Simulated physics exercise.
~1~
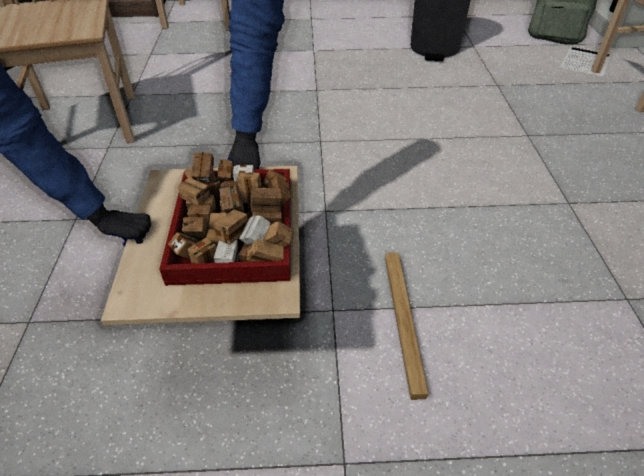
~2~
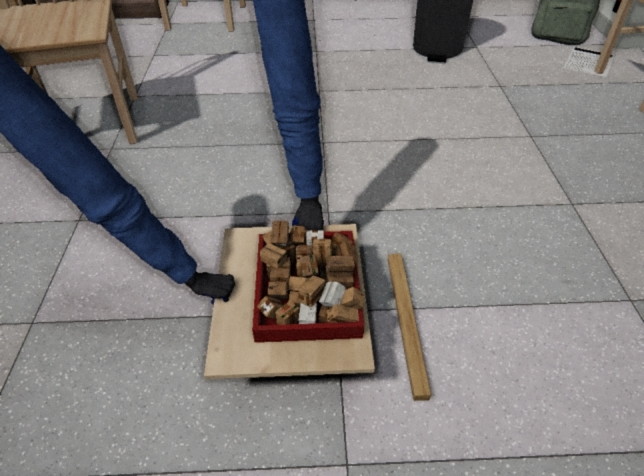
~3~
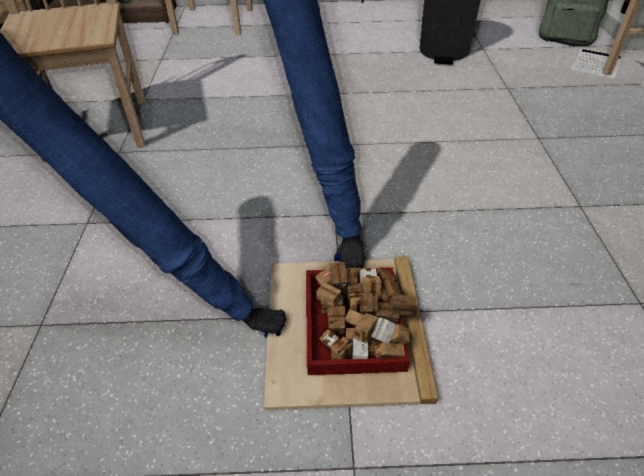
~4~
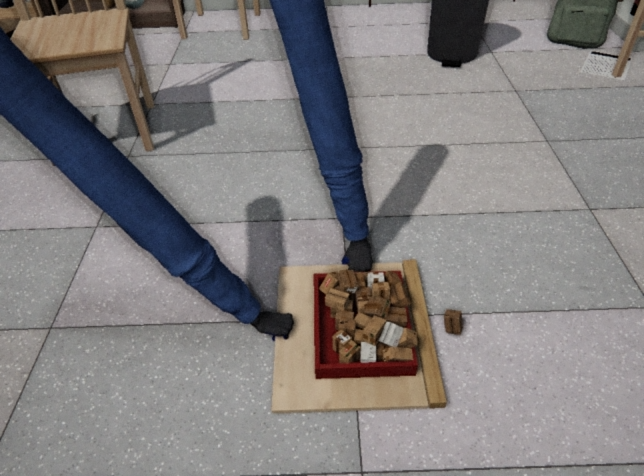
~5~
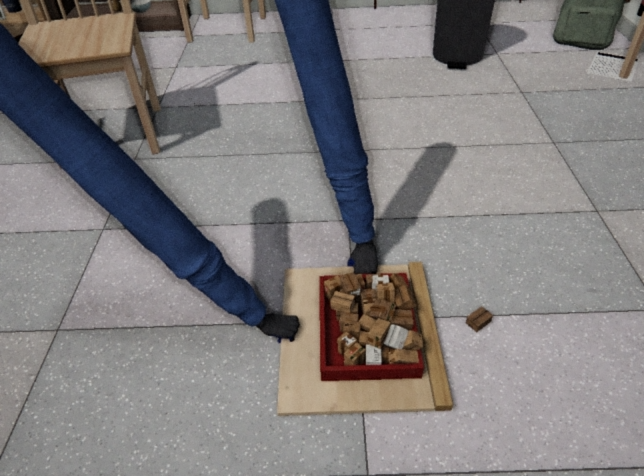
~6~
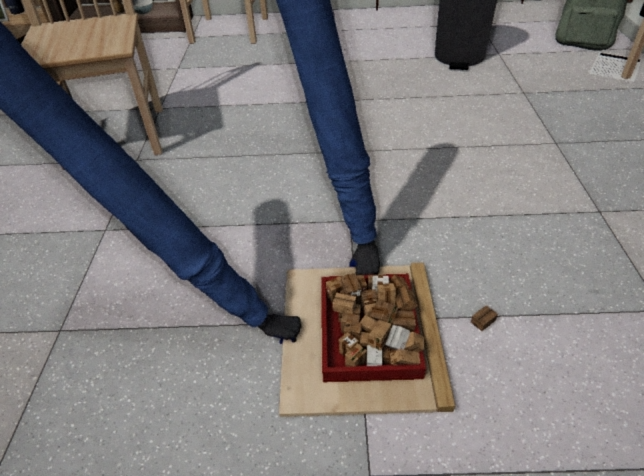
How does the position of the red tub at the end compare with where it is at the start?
At the start the red tub is held to the left of the wooden strip, higher up in the view. By the end it is further right and lower, on the board that rests right beside the strip.
